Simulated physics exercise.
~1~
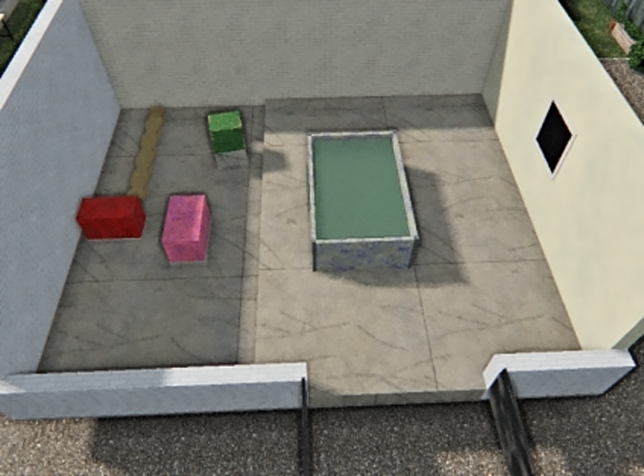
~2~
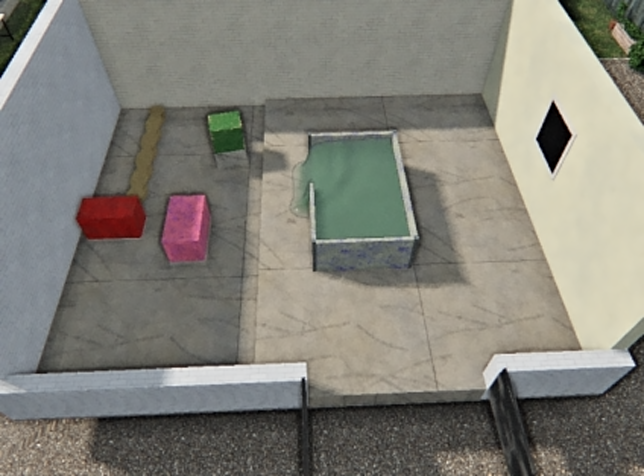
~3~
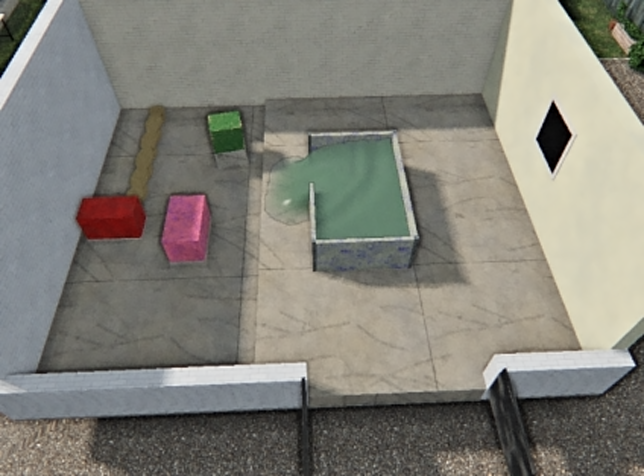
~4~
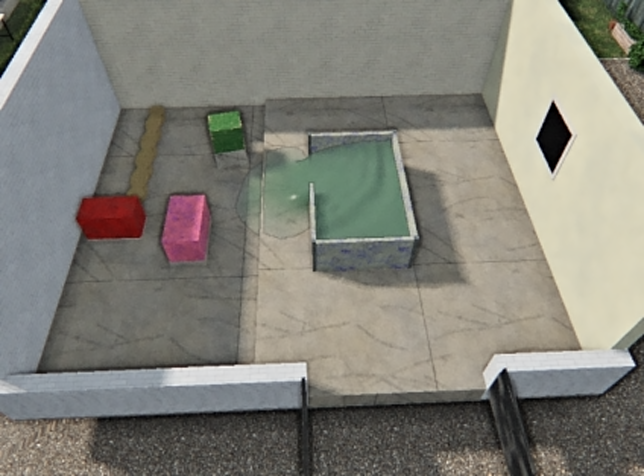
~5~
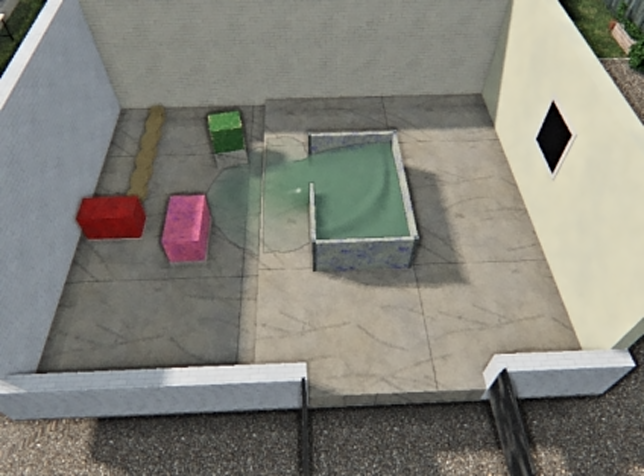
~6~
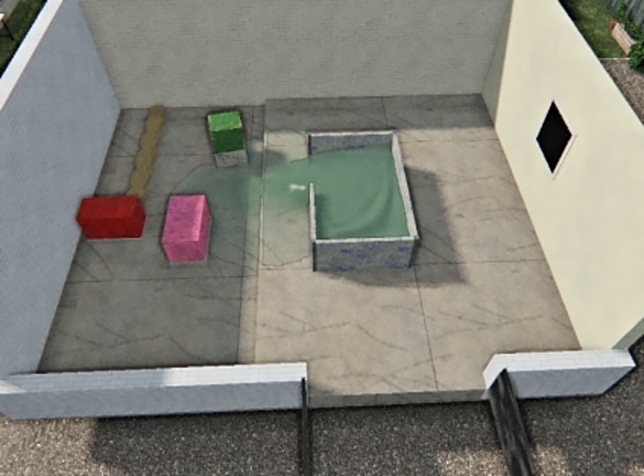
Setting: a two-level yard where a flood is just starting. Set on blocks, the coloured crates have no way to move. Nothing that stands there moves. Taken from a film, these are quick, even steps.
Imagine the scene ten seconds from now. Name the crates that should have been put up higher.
Afterwards, the pink crate ends up wet; the red crate ends up wet; the green crate ends up dry.
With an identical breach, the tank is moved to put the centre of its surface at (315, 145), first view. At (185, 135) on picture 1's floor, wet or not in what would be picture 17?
Submerged.
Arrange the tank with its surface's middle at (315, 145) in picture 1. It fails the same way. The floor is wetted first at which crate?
Green-painted one.
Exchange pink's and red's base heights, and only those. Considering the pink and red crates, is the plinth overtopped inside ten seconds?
After ten seconds the pink crate is swamped, and the red crate is swamped.
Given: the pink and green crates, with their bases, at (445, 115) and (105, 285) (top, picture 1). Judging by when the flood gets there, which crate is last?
It's the pink crate.
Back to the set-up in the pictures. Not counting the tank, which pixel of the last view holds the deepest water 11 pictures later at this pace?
Answer: (151, 196).
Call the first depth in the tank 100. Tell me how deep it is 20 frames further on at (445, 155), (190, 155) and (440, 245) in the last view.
In order: 0, 10, 0 %.
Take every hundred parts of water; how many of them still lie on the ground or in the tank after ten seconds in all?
That comes to around 100 in a hundred.
A moment on, water covers 20 % of the floor; the pink crate water round its plinth, the red crate water round its plinth, the green crate water round its plinth.
Next, water covers 30 % of the floor; the pink crate water round its plinth, the red crate water round its plinth, the green crate water round its plinth.
Then, water covers 45 % of the floor; the pink crate water round its plinth, the red crate water round its plinth, the green crate water round its plinth.
Later, water covers 45 % of the floor; the pink crate water round its plinth, the red crate water round its plinth, the green crate water round its plinth.
In the end, water covers 40 % of the floor; the pink crate was topped, the red crate was topped, the green crate stayed above the water.
